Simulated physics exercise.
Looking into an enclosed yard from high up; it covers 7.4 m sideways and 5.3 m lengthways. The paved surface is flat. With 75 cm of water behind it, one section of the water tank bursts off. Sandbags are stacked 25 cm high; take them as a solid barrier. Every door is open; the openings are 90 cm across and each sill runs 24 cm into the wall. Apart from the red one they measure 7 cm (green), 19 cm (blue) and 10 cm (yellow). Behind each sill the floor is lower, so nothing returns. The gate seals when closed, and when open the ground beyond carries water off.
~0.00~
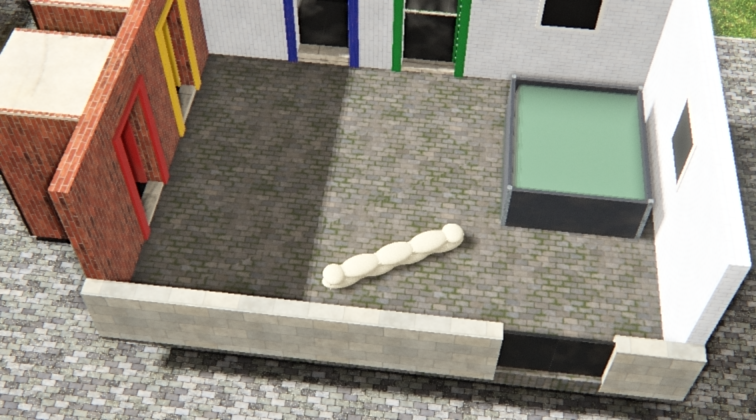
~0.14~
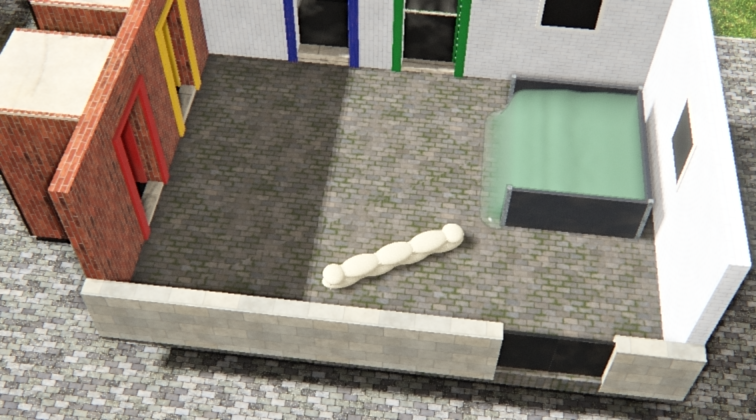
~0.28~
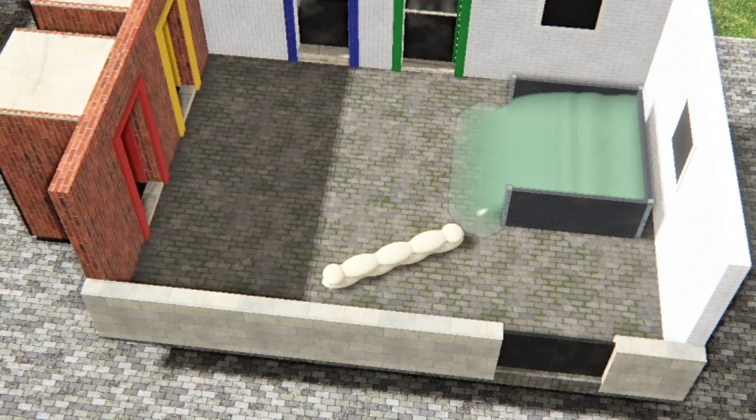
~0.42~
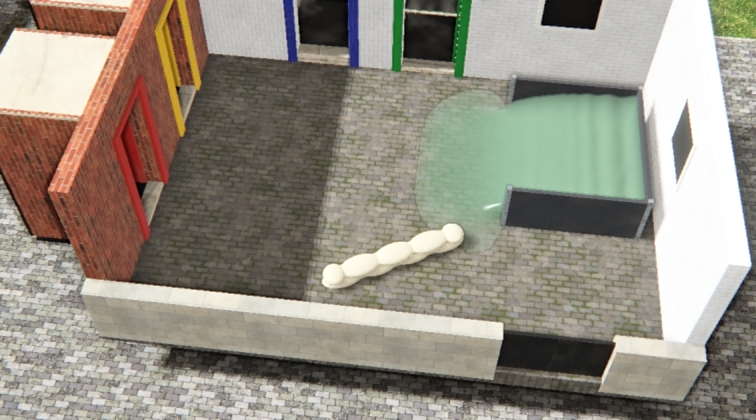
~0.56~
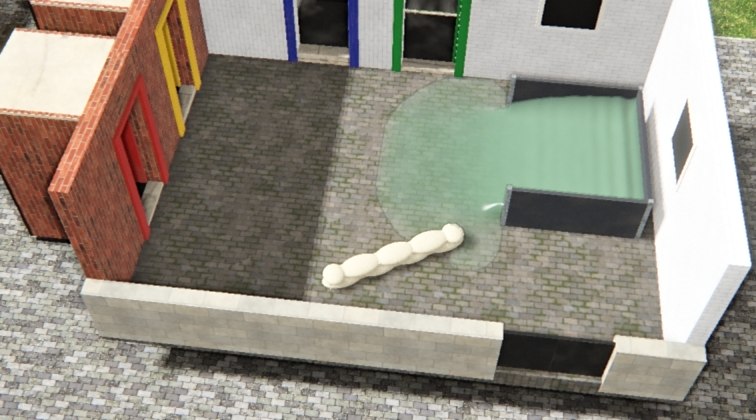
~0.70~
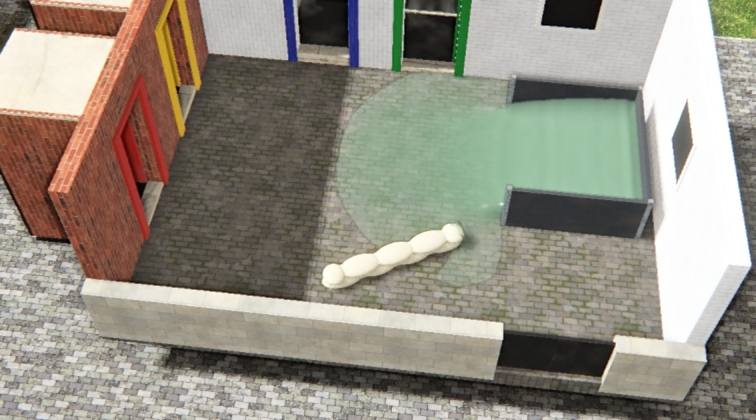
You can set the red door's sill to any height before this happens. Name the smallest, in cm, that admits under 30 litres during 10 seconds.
Some 19 cm above the ground.
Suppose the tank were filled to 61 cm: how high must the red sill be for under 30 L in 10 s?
Then roughly 15 cm.
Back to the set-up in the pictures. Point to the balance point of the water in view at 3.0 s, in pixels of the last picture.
Near (352, 161).
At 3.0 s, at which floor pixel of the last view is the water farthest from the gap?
At about (120, 314).
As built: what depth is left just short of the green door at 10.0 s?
About 6.5 cm.
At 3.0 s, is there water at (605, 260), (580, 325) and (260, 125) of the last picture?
In turn: Not reached, dry, under water.
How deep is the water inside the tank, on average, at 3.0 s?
Roughly 14 cm on average.
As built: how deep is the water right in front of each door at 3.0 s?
In cm: Red 22, green 9, blue 13, yellow 31.
After 1.4 s water covers 55 % of the floor, deepest (28 cm) near (496, 198); it has not reached the red door.
After 3.0 s water covers 70 % of the floor, deepest (36 cm) near (214, 71); 22 cm at the red door, 123 litres in over its 5 cm sill.
After 10.0 s water covers 95 % of the floor, deepest (12 cm) near (608, 288); 9 cm at the red door, 359 litres in over its 5 cm sill.
At the red door as built, the water arrived by 1.7 s and peaked near 24 cm at 2.6 s.
Run again over the same 10 s with other heights there, 45 litres in over 17.5 cm, 6 litres over 24 cm. The limit of 30 litres is kept from about 19 cm up.
